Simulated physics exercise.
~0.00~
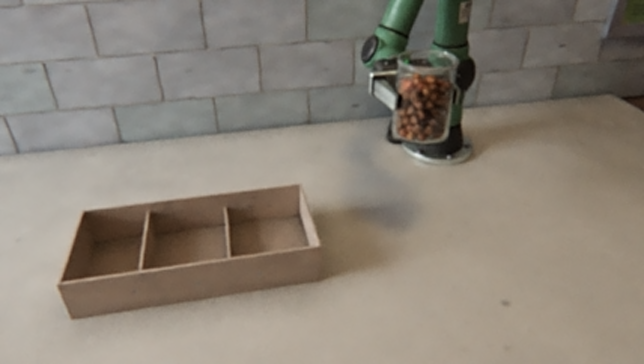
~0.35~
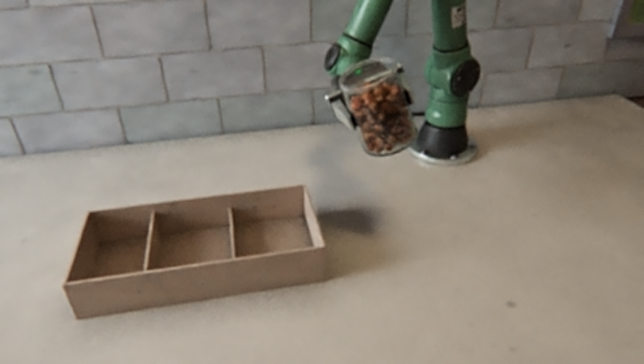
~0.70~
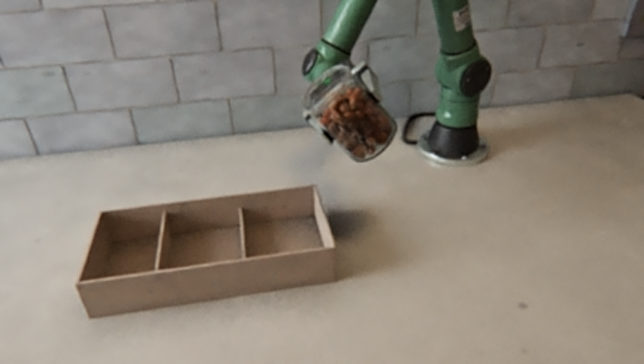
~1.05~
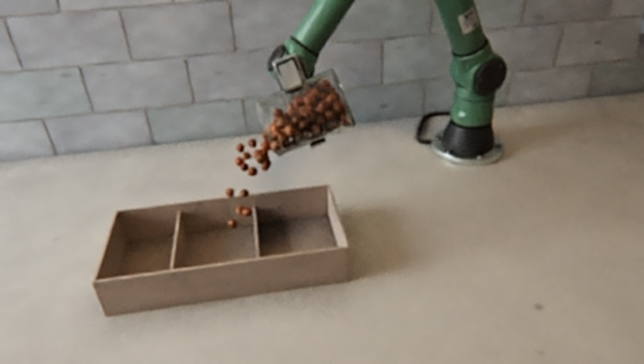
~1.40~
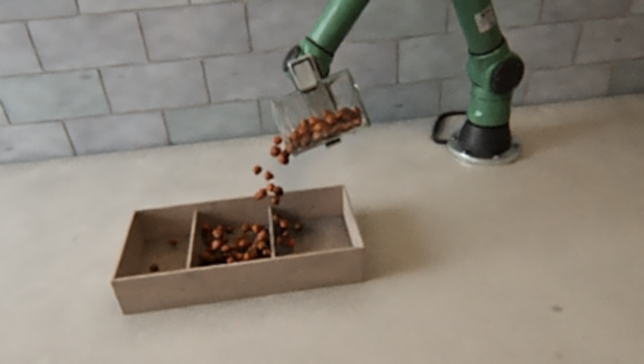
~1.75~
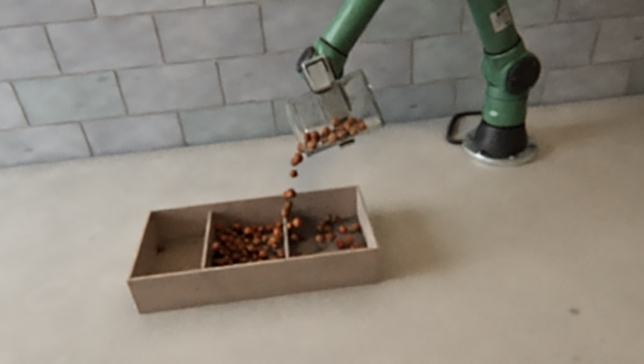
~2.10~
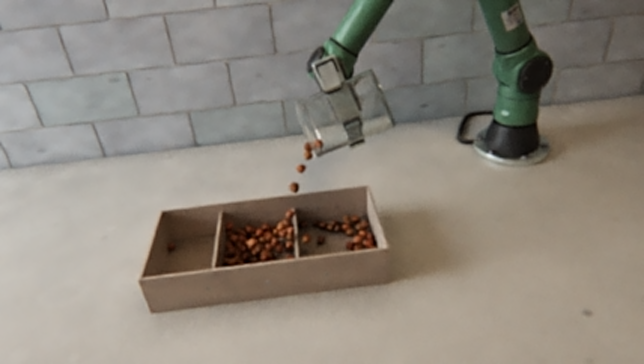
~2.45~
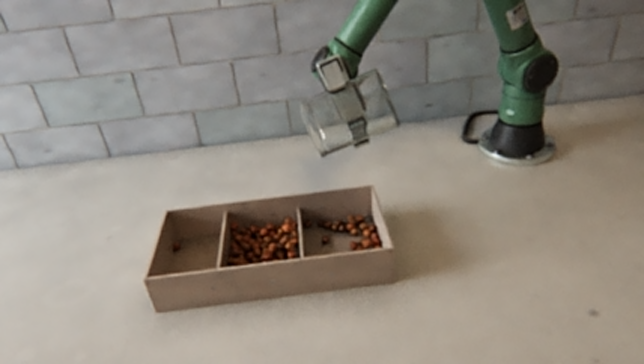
In the video, a green robot arm carries a clear container of hazelnuts left above a three-part box and tips it, pouring them out until it is empty; most settle in the middle section, some in the right one, and very few in the left.
